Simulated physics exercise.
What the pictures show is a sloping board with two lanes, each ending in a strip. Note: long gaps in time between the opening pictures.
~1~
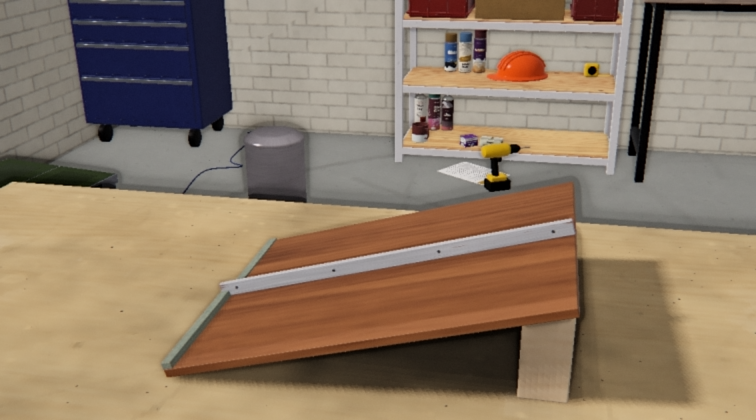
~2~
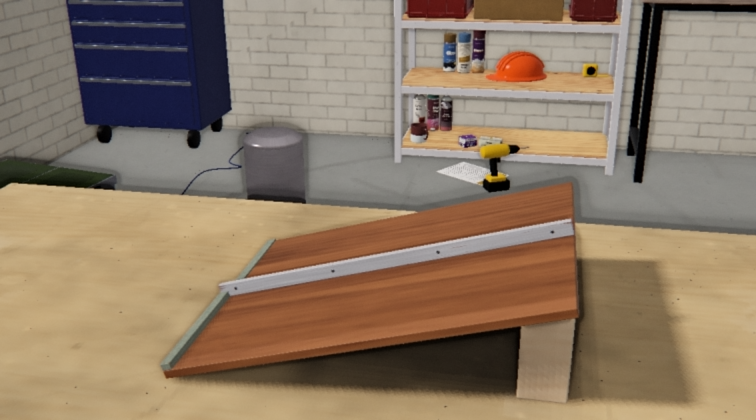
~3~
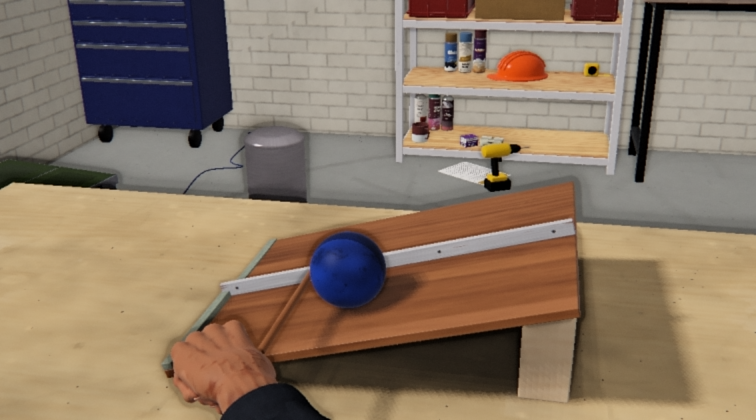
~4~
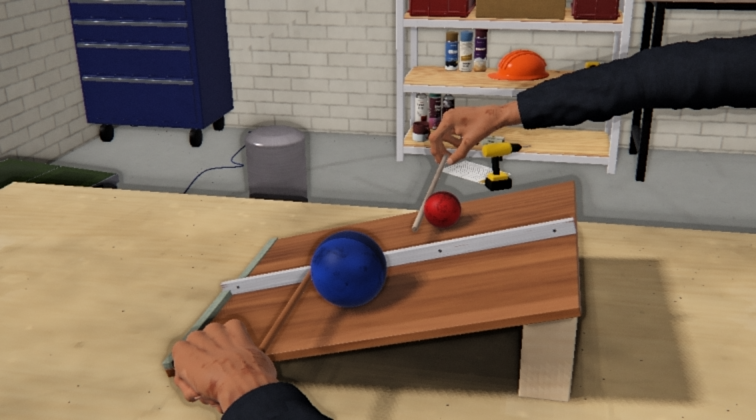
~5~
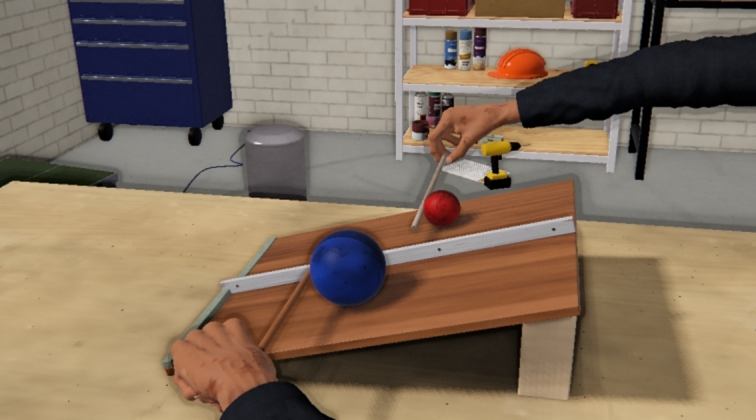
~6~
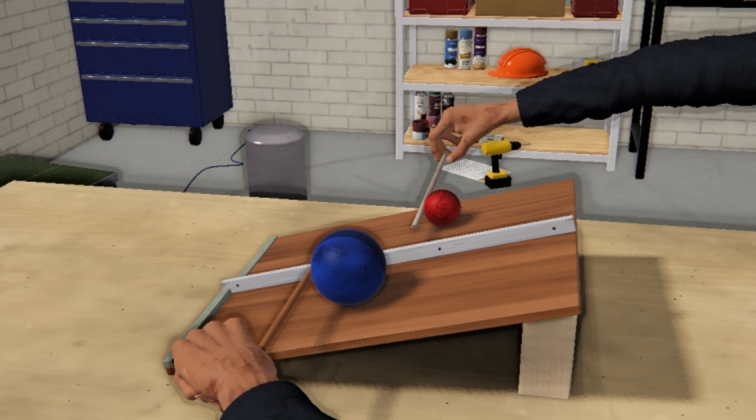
Hands using sticks to hold a large blue ball, then a smaller red ball, on a sloping two-lane wooden board.
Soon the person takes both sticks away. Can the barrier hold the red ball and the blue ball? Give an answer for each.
Well, the red ball makes it off, and the blue ball makes it off.
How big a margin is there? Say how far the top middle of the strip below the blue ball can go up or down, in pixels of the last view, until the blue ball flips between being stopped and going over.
Up, by around 12 pixels.
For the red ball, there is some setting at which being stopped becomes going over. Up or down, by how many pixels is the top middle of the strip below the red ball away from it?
The switch comes 8 pixels further up.
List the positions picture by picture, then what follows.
The first picture shows board (387, 264).
The second picture shows board (386, 264).
The third picture shows board (388, 264).
The fourth picture shows held back by the sticks; blue ball (349, 269); board (388, 263).
The fifth picture shows held back by the sticks; red ball (442, 208); board (388, 262).
The sixth picture shows held back by the sticks; red ball (442, 208); blue ball (349, 267); board (388, 261).
Then, 0.56 s on from there, red ball rolling on the board near (287, 239); blue ball off the board near (182, 289).
Then, 1.00 s on from there, red ball off the board near (42, 239); blue ball off the board.
Then, 1.36 s on from there, red ball off the board; blue ball off the board.
In the end, the red ball rolls off the board; the blue ball rolls off the board.
